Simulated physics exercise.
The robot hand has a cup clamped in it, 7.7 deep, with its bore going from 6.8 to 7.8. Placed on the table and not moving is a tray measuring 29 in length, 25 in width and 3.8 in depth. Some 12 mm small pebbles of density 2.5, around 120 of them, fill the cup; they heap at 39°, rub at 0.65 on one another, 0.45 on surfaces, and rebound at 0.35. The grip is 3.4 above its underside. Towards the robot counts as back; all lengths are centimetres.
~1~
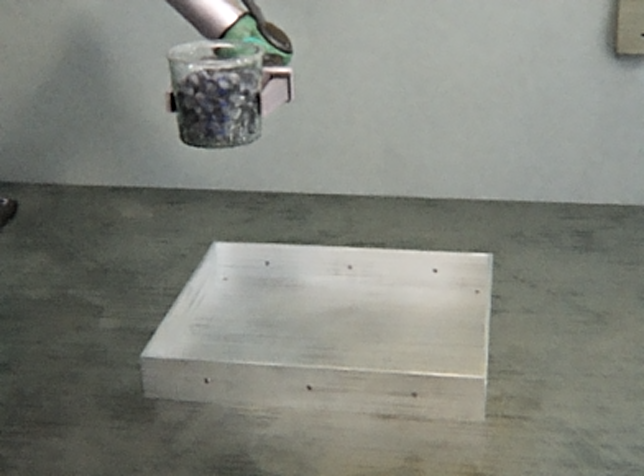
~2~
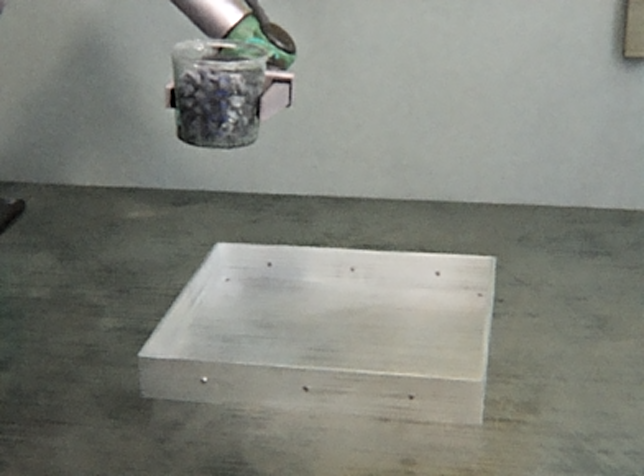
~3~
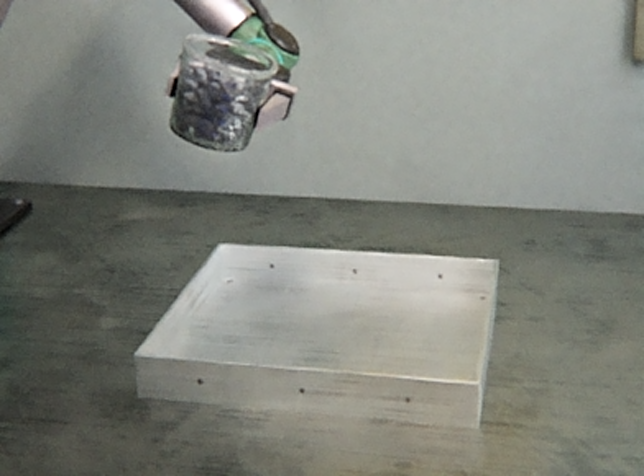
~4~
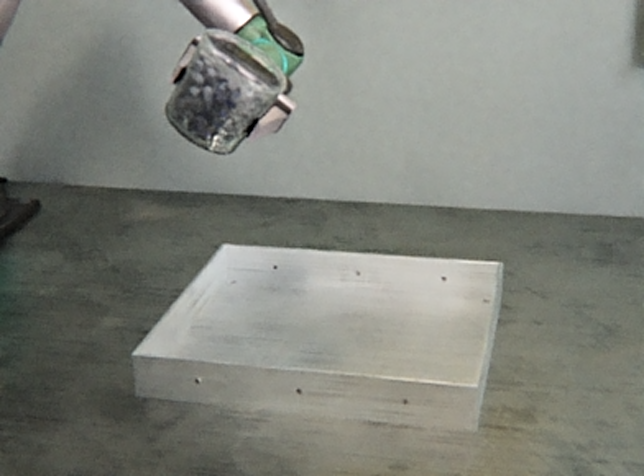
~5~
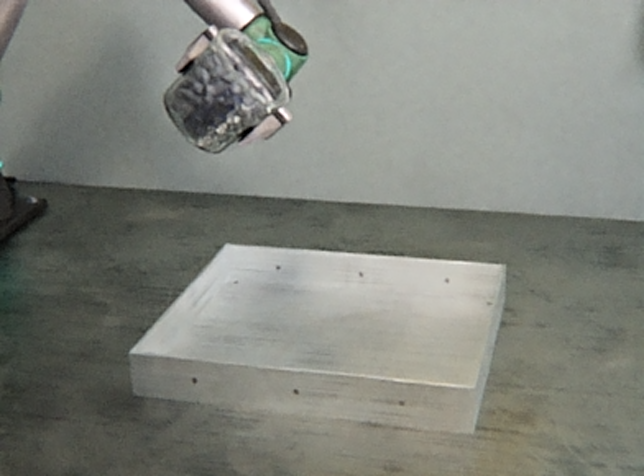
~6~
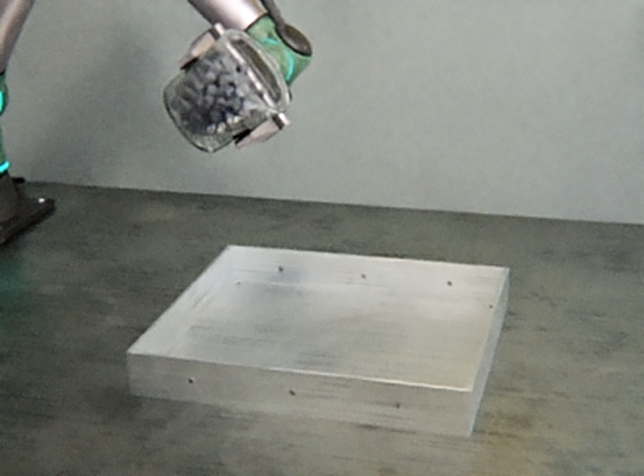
At first, a robot arm holds a clear cup of small dark pieces upright above an empty, see-through tray on a table. The arm then steadily tilts the cup forward until it leans steeply, the pieces still inside, while the view shifts slightly and more of the robot appears at left.
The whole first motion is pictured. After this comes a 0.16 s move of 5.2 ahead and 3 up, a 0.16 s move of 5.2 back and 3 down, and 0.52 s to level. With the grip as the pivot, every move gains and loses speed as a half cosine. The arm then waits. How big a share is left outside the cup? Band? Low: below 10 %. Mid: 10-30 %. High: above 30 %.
Mid.
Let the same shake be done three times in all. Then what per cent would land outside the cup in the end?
About 30 per cent, then.
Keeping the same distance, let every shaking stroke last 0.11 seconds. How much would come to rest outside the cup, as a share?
The share would be near 65 %.
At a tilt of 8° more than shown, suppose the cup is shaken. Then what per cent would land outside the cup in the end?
Around 25 in a hundred, I'd say.
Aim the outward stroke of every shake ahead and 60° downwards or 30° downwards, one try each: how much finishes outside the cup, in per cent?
You'd get about 0 per cent with the first setting and about 5 per cent with the second.
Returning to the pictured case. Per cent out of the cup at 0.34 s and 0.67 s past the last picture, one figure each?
I'd put it near 15 percent first and near 15 percent later.
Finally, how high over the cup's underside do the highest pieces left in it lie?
It reaches close to 8.0 cm in the end.
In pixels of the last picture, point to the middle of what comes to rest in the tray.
I'd point to somewhere near (377, 335).
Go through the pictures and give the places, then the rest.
The cup middle at (218, 96), level; upper third of the load around (216, 83), from x 180 to 250, top at y 70; 124 in the cup, in the first frame.
The cup middle at (218, 96), tilted 5° forward; upper third of the load around (219, 82), from x 185 to 255, top at y 70, in the second frame.
The cup middle at (219, 96), tilted 19° forward; upper third of the load around (216, 84), from x 185 to 260, top at y 65, in the third frame.
The cup middle at (222, 96), tilted 35° forward; upper third of the load around (219, 84), from x 180 to 260, top at y 60, in the fourth frame.
The cup middle at (223, 95), tilted 49° forward; upper third of the load around (217, 82), from x 180 to 260, top at y 60, in the fifth frame.
The cup middle at (223, 96), tilted 54° forward; upper third of the load around (219, 81), from x 180 to 260, top at y 60; 124 in the cup, in the sixth frame.
Then, 0.34 s on, tilted 54° forward, highest piece 25 above the table; 105 in the cup, 19 in flight or on a rim.
Then, 0.67 s on, tilted 13° forward, highest piece 28 above the table; 105 in the cup, 19 in the tray.
Then, 1.04 s on, level, highest piece 28 above the table; 105 in the cup, 19 in the tray.
Then, 2.09 s on, level, highest piece 28 above the table; 105 in the cup, 19 in the tray.
In the end, 105 in the cup, 19 in the tray. That is 15 % outside the cup.
